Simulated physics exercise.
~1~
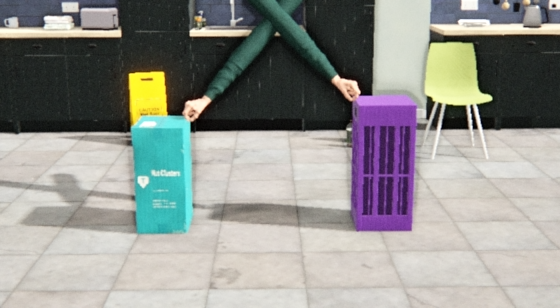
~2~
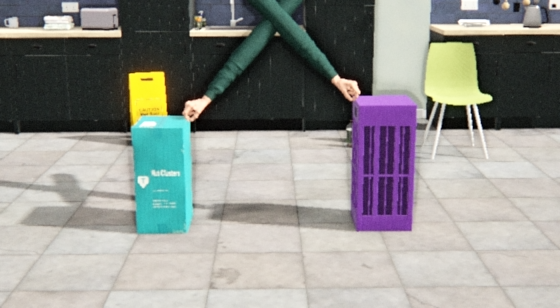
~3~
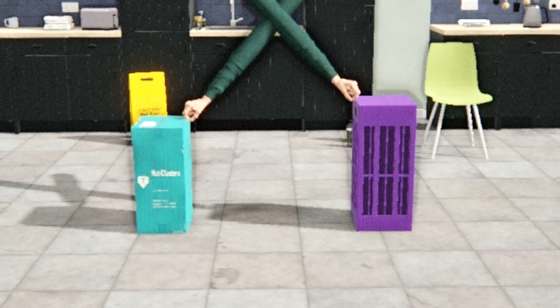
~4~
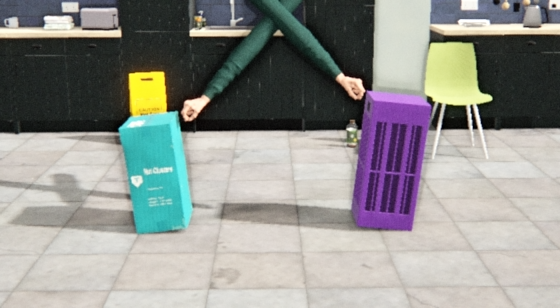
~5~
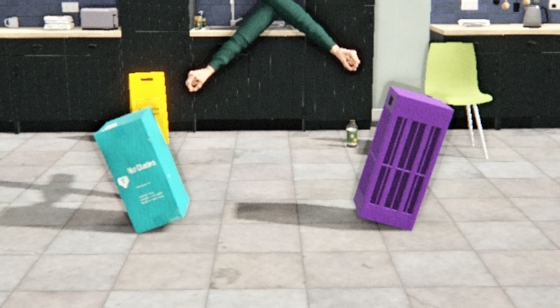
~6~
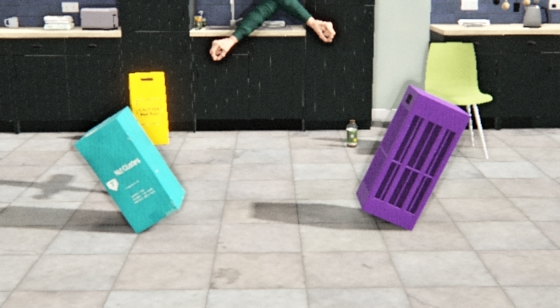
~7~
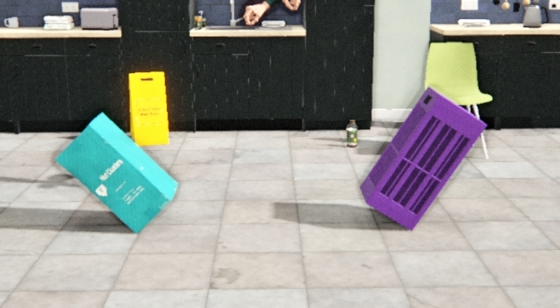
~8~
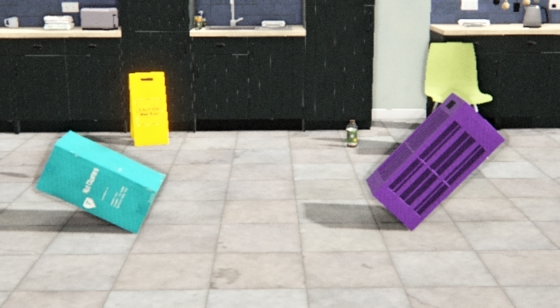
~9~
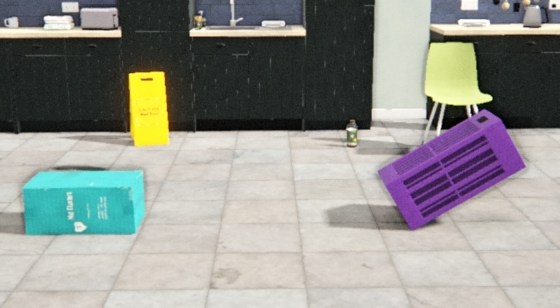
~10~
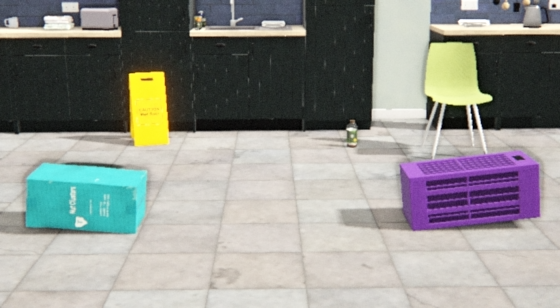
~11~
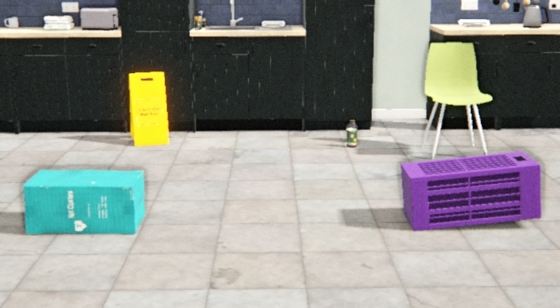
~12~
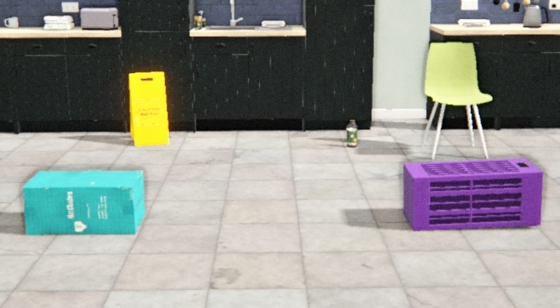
Turquoise parcel and purple crate tipping outward to left and right as hands let go, both ending on their sides.
